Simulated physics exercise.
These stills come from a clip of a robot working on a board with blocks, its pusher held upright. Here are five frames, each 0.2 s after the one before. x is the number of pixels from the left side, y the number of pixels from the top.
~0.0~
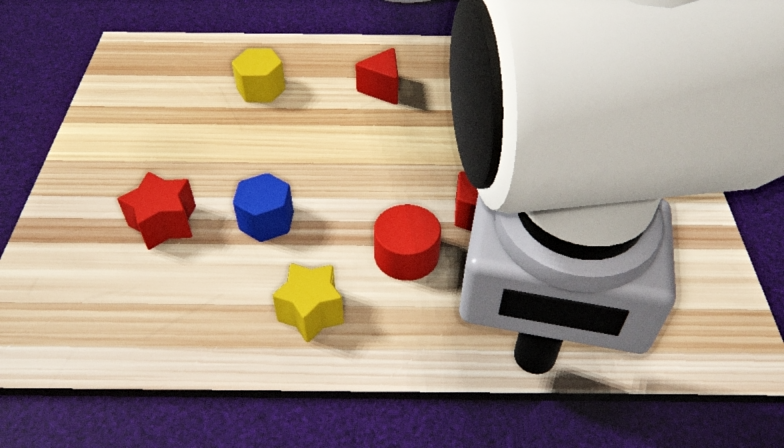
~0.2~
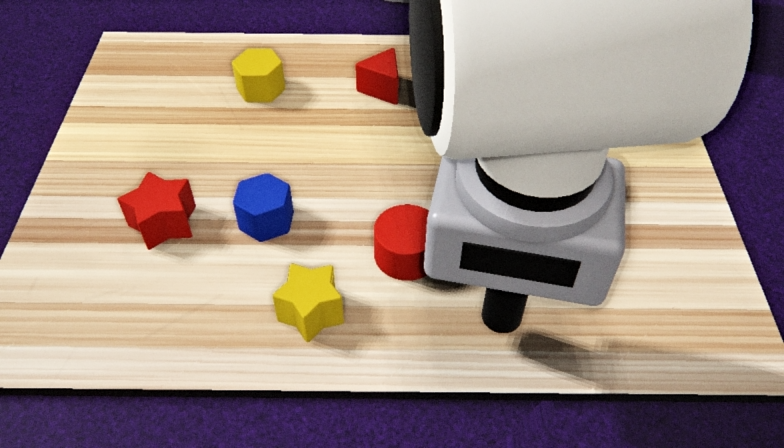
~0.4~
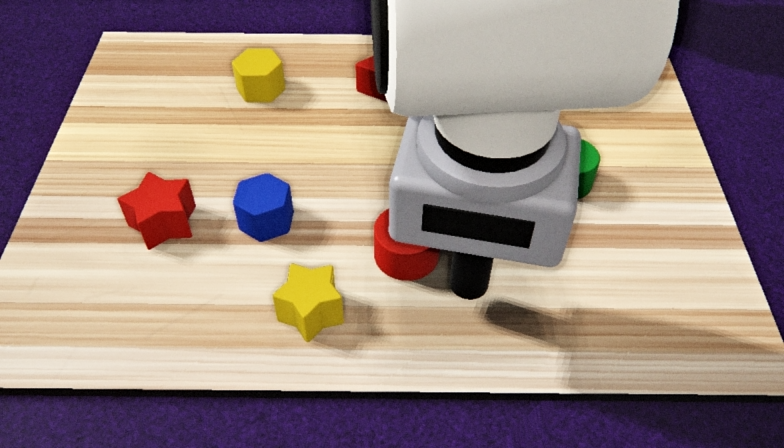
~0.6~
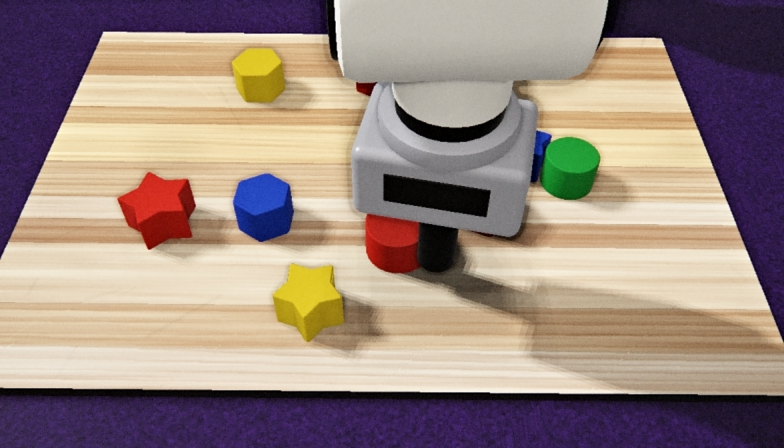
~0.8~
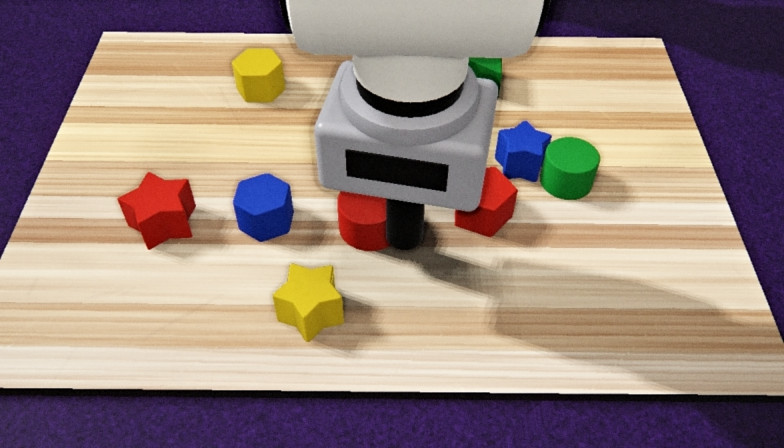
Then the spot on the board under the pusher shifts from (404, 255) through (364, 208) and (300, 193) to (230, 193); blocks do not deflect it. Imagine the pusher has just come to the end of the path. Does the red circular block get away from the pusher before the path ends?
I believe so.
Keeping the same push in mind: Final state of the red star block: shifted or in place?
The block in question stays where it was by the end.
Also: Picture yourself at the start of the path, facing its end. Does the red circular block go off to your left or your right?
Facing the way the path runs, start to end, you'll find the red circular block has shifted right.
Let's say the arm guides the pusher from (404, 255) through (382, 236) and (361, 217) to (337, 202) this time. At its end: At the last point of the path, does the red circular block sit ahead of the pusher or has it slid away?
Pushed ahead.
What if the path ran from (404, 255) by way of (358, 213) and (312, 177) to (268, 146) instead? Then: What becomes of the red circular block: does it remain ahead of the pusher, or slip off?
As far as I can tell, the red circular block is still leading the way in front of the pusher.
The first path, step by step. One third of the way, pusher (363, 189); red circular block (322, 162).
Two thirds of the way, pusher (295, 174); red circular block (267, 140).
At the end, pusher (225, 174); red star block in place; blue hexagon (247, 198), turned 35° anticlockwise; red circular block (245, 132).
